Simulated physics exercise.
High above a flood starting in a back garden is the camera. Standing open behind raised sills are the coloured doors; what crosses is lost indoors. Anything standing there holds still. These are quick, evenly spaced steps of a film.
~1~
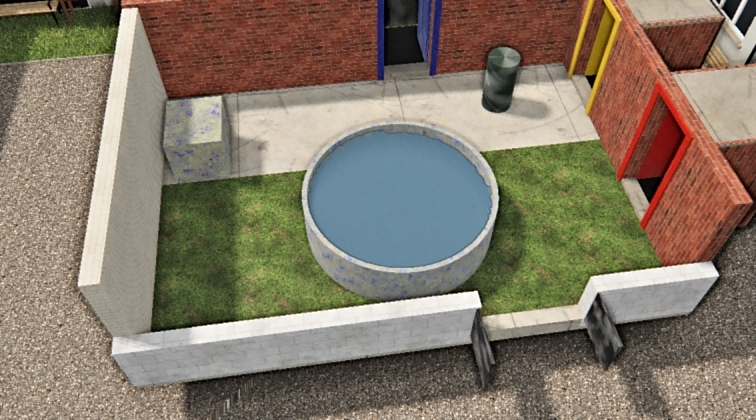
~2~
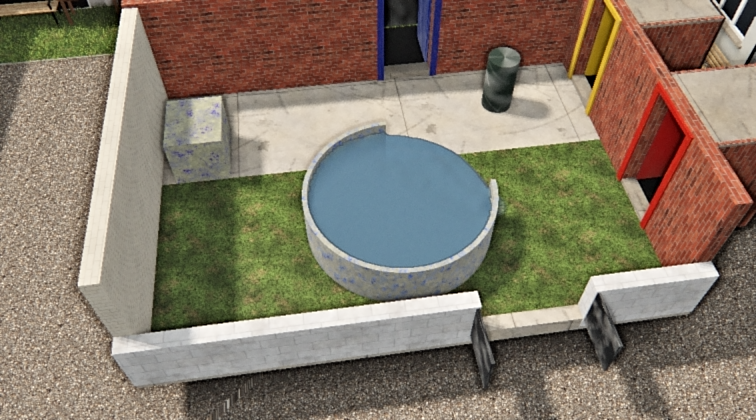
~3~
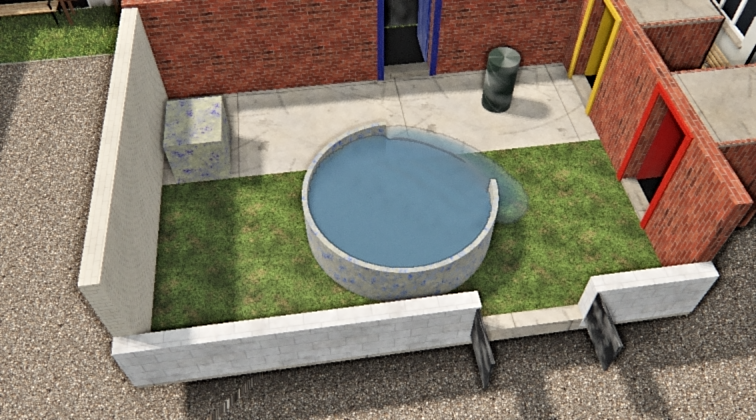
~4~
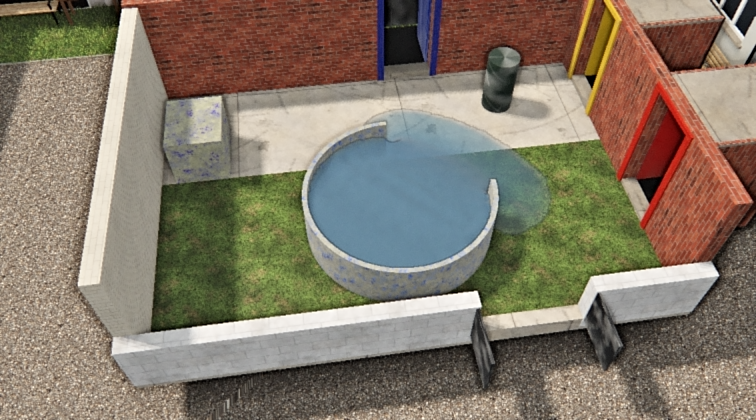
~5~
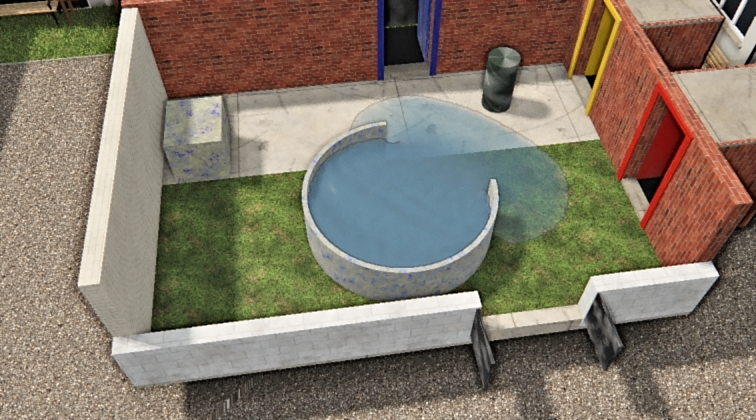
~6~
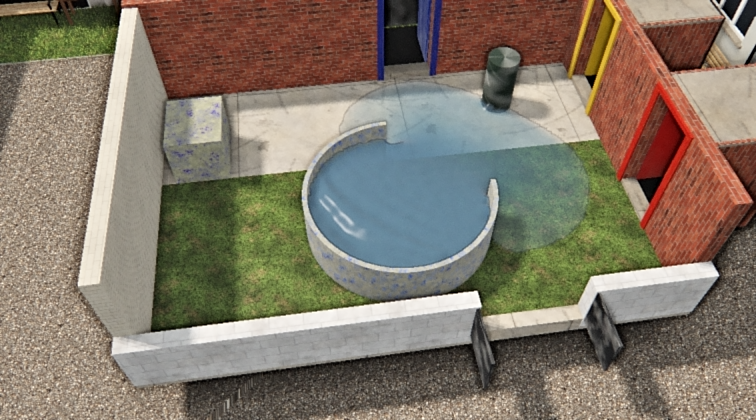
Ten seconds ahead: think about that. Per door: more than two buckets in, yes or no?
Blue door yes, red door yes, yellow door yes.
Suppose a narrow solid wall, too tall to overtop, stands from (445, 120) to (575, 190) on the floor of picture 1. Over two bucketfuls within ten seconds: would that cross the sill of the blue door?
Then: The blue one takes more.
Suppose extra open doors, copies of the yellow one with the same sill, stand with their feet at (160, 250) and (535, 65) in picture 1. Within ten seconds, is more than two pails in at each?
Per door: Within the limit; past the limit.
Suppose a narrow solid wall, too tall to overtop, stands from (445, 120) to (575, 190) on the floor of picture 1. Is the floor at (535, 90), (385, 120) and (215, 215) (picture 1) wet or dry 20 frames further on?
Taking them in order, I'd say soaked, soaked and parched.
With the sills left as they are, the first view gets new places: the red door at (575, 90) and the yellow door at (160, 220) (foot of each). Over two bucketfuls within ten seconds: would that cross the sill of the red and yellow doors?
Result - the red one exceeds the limit while the yellow one stays within limits.
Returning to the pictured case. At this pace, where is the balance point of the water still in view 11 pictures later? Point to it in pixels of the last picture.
Centre of the water: Near (456, 167).
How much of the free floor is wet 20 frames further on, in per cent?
Roughly 60 %.
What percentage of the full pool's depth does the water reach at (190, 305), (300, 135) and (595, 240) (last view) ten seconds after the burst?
In that order: 4, 10 and 16 per cent.
A moment on, water covers 40 % of the floor; the blue door over two buckets in, the red door wet at the sill, nothing in, the yellow door under two buckets in.
Next, water covers 45 % of the floor; the blue door far over two buckets in, the red door under two buckets in, the yellow door far over two buckets in.
Then, water covers 60 % of the floor; the blue door far over two buckets in, the red door over two buckets in, the yellow door far over two buckets in.
Later, water covers 80 % of the floor; the blue door far over two buckets in, the red door far over two buckets in, the yellow door far over two buckets in.
In the end, water covers 100 % of the floor; the blue door far over two buckets in, the red door far over two buckets in, the yellow door far over two buckets in.
